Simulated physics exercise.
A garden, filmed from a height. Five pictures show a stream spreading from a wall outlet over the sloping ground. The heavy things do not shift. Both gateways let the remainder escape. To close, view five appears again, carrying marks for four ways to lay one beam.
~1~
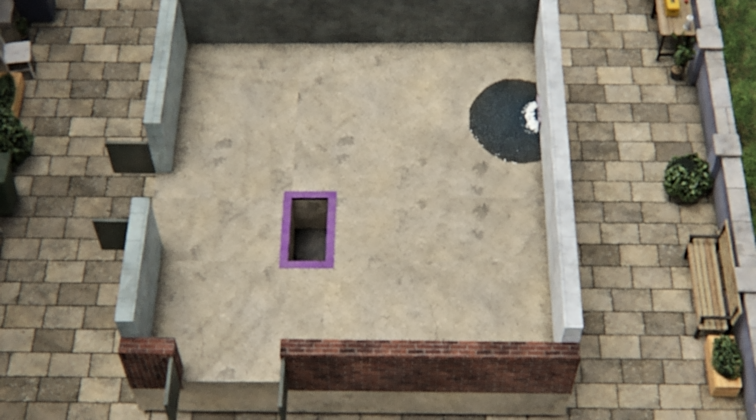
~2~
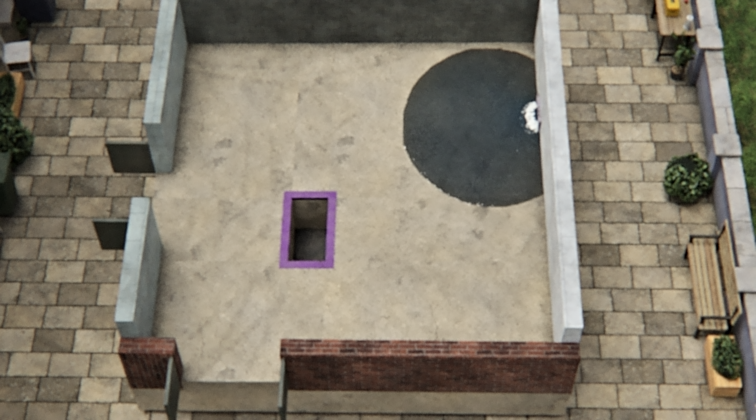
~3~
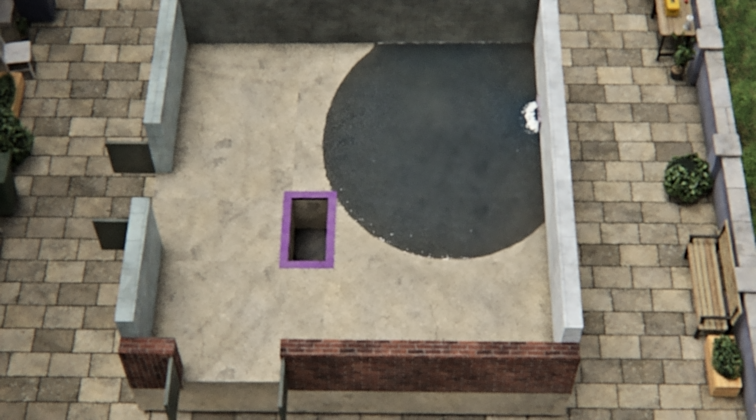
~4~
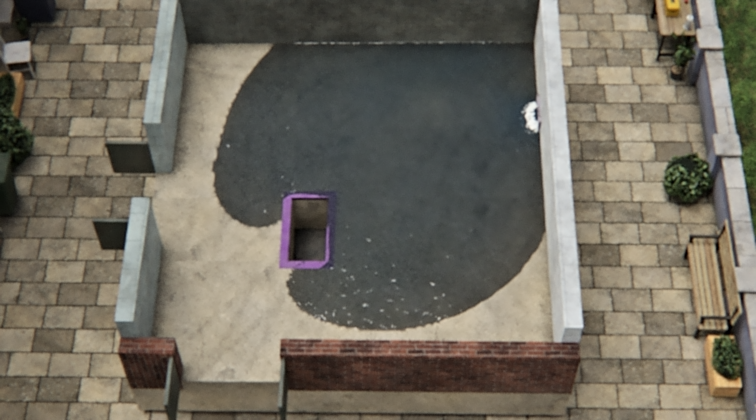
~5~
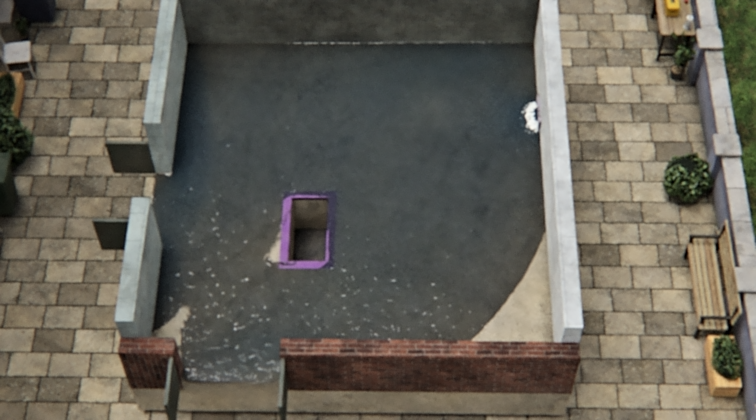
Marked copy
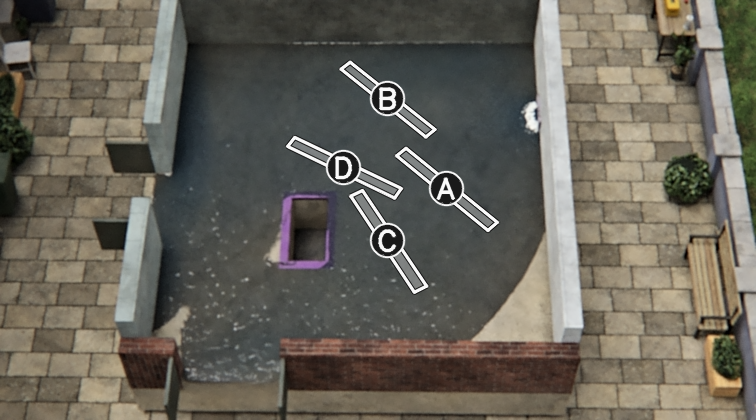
Dark water spreads from a foaming white spot at the right wall of a pale, bare-floored walled yard, seen from high above by a still camera. Paving surrounds the yard, with a bench and plants at right, a low red-brick wall in front, and a purple-rimmed rectangular opening left of centre. The rounded sheet widens leftward and forward, wraps around the opening, and covers most of the floor, leaving pale patches near the front corners.
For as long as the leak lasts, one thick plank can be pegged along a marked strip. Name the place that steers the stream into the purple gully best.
B beats the others.
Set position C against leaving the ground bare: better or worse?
Position C is worse.
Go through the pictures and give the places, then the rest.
Outfall at (540, 113); purple gully at (308, 229); open gate at (234, 366); open gate at (167, 209); front seen at (481, 136), 4 % of the ground wet; purple gully still dry, in the first frame.
Front seen at (407, 115), 16 % of the ground wet; purple gully still dry, in the second frame.
Front seen at (361, 222), 35 % of the ground wet; purple gully still dry, in the third frame.
Front seen at (232, 212), 61 % of the ground wet; purple gully taking water, in the fourth frame.
Front seen at (163, 315), 88 % of the ground wet; purple gully taking water, in the fifth frame.
On the marked copy, A from (401, 152) to (492, 226); B from (345, 65) to (430, 133); C from (356, 193) to (420, 289); D from (291, 141) to (398, 193).
Choosing A, about 7 % of the stream goes into the purple gully, about 93 % out by the gates.
Choosing B, about 28 % of the stream goes into the purple gully, about 72 % out by the gates.
Choosing C, about 11 % of the stream goes into the purple gully, about 89 % out by the gates.
Choosing D, about 11 % of the stream goes into the purple gully, about 89 % out by the gates.
